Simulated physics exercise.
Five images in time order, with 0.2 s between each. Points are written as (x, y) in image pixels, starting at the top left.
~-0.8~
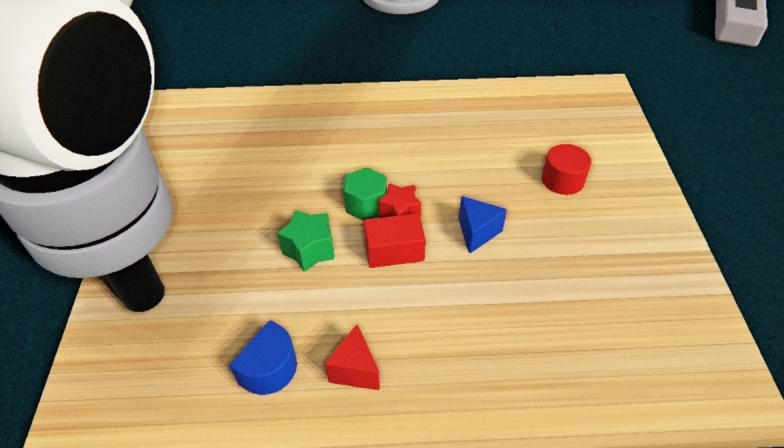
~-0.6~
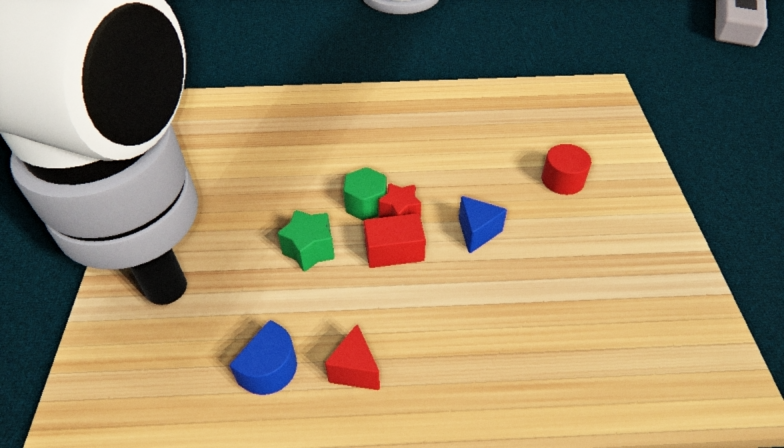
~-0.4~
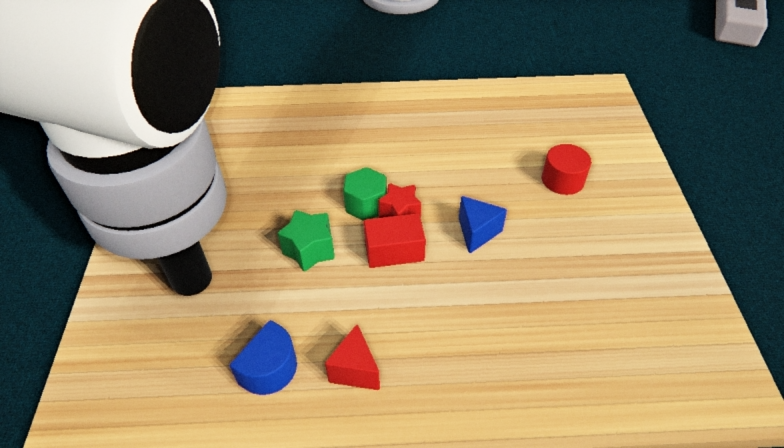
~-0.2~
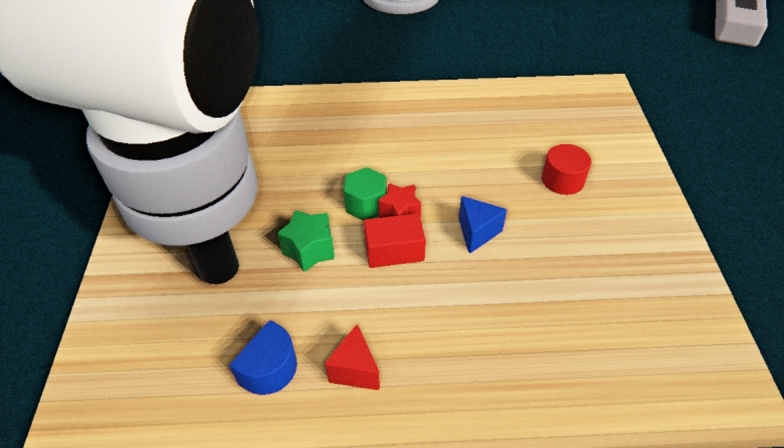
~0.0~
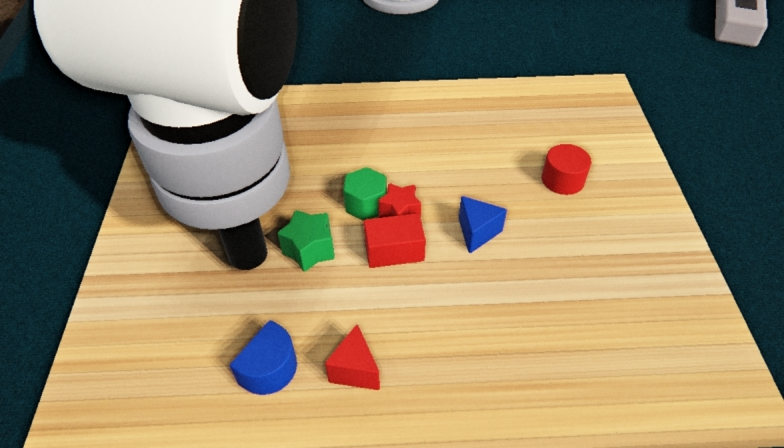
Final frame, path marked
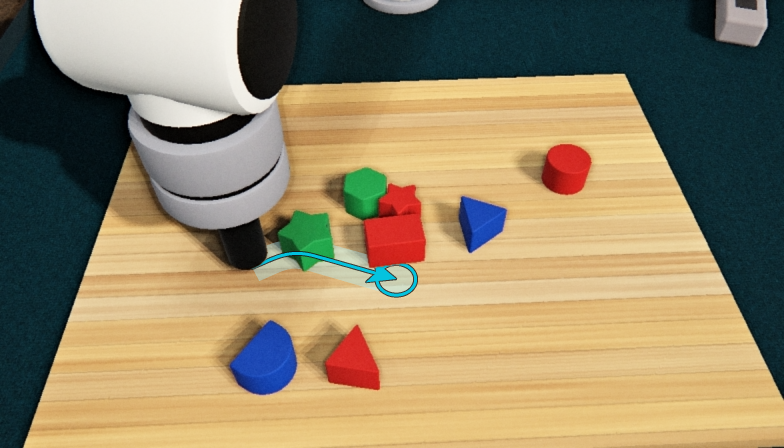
To begin with, a white and grey robot arm with a black tip stands at the left of a wooden board scattered with red, green and blue blocks. The arm then glides right and slightly upward across the board until its tip is close beside the green star, while every block stays still.
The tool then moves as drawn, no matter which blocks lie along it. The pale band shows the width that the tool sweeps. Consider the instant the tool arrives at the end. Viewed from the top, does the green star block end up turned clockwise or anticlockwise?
It spins against the clock.
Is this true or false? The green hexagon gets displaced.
It is false.
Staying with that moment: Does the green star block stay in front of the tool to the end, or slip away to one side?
At that point it is off to one side or behind.
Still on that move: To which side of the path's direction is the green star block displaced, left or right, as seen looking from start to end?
Leftward.
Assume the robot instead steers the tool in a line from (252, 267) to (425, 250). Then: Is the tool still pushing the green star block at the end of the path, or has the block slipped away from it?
Final position: To the side or behind.
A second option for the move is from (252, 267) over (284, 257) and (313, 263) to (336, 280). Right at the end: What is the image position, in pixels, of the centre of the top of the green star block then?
Its top middle is near (347, 225).
The line goes from (252, 267) over (301, 254) and (348, 265) to (396, 279).
On the path given first. One third of the way, tool (299, 241); green star block (343, 223).
Two thirds of the way, tool (348, 253); green star block (373, 220); red oblong (429, 226).
At the end, tool (396, 267); green star block (383, 221), turned 35° anticlockwise; green hexagon unmoved; red oblong (440, 223), turned 20° clockwise; red star block (402, 193); blue triangular block (485, 212).
